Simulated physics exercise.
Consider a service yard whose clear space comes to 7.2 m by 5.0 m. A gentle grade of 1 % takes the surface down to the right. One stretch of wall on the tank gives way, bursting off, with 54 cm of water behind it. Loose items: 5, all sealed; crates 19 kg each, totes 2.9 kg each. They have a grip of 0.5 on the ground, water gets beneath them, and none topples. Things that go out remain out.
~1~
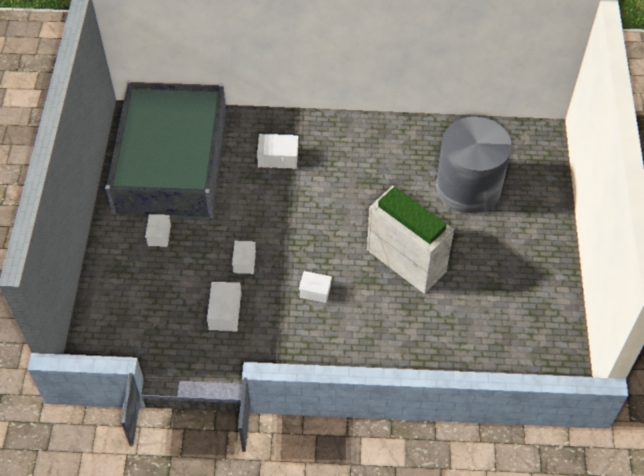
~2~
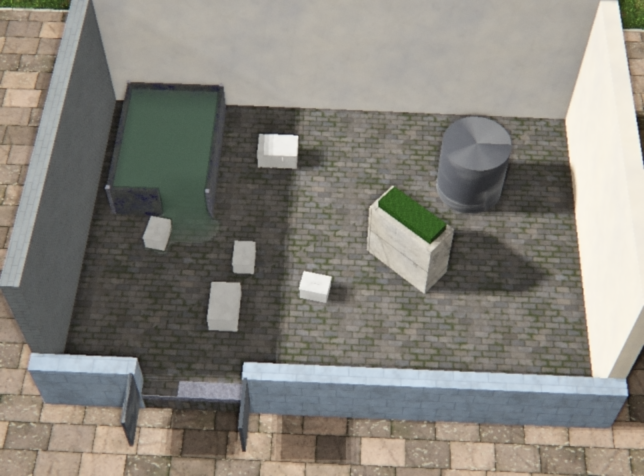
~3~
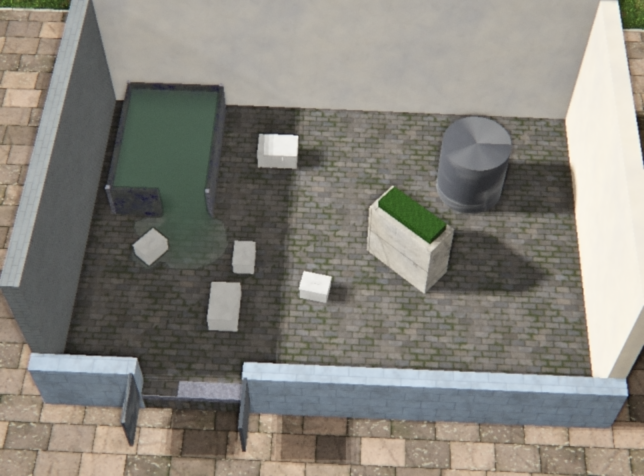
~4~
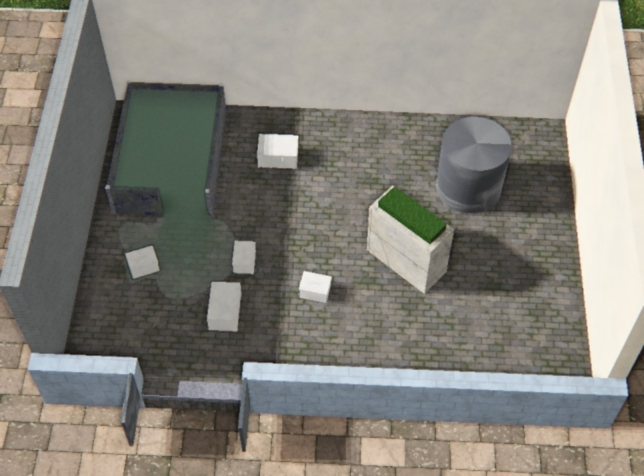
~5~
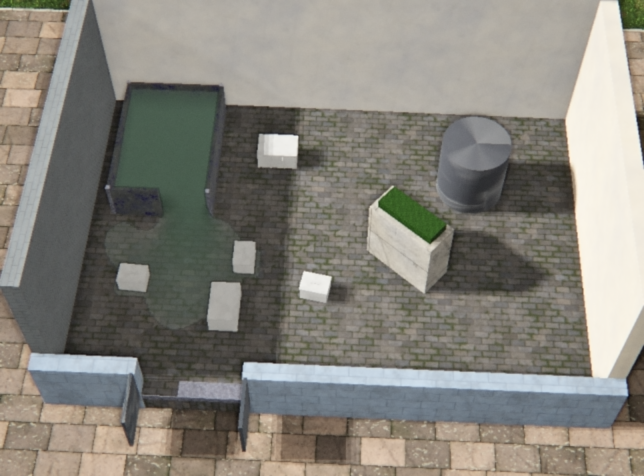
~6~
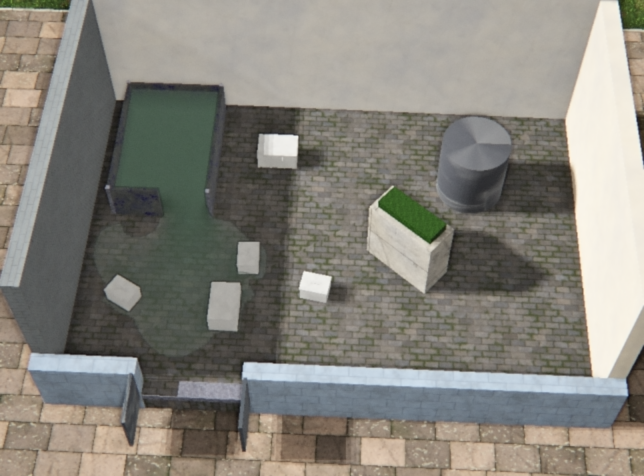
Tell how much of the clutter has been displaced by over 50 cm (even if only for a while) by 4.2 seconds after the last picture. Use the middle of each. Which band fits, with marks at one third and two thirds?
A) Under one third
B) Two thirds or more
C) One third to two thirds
Option B: Two thirds or more.
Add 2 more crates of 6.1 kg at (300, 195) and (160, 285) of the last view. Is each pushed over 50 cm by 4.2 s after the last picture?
Within it, beyond it.
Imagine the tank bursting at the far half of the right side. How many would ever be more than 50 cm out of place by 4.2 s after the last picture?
1.
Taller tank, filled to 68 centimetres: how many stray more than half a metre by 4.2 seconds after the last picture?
That would make 4 of them.
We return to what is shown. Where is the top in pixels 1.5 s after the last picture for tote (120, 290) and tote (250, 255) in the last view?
Roughly (77, 340), then roughly (338, 258).
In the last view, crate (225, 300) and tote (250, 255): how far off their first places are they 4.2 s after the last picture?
In turn: 200 cm, 140 cm.
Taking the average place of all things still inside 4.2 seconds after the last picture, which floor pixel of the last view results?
I'd say about (305, 289) in the last view.
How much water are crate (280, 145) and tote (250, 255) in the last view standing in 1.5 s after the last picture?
Depth approx. 0 cm / 1 cm.
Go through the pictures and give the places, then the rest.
In the first frame, a tote at (157, 226) rests on the ground; a tote at (244, 253), on the bottom; water covers 2.9 m2; 0 of 5 have shifted.
In the second frame, a tote at (157, 229), on the bottom, 5 cm from its start; a tote at (244, 253) rests on the ground; 3.2 m2 under water; 1 of 5 have shifted.
In the third frame, a tote at (150, 242), on the bottom, 31 cm from its start; a tote at (244, 253) rests on the ground; 3.8 m2 under water; 1 of 5 have shifted.
In the fourth frame, a tote at (141, 258) rests on the ground, 58 cm from its start; a tote at (244, 253) rests on the ground; water covers 4.6 m2; 1 of 5 have shifted.
In the fifth frame, a tote at (132, 273) rests on the ground, 86 cm from its start; a tote at (244, 253), on the bottom; water covers 5.4 m2; 1 of 5 have shifted.
In the sixth frame, a tote at (122, 289), on the bottom, 115 cm from its start; a tote at (248, 254) rests on the ground, 6 cm from its start; 6.3 m2 under water; 2 of 5 have shifted.
Then, 0.4 s after the last picture 2 of 5 are over 50 cm from their spots; 0 afloat.
Then, 1.5 s after the last picture 4 of 5 are over 50 cm from their spots; 1 afloat.
Then, 2.8 s after the last picture 4 of 5 are over 50 cm from their spots; 1 afloat.
Then, 4.2 s after the last picture 4 of 5 are over 50 cm from their spots, and 4 have been at some point; 1 afloat.
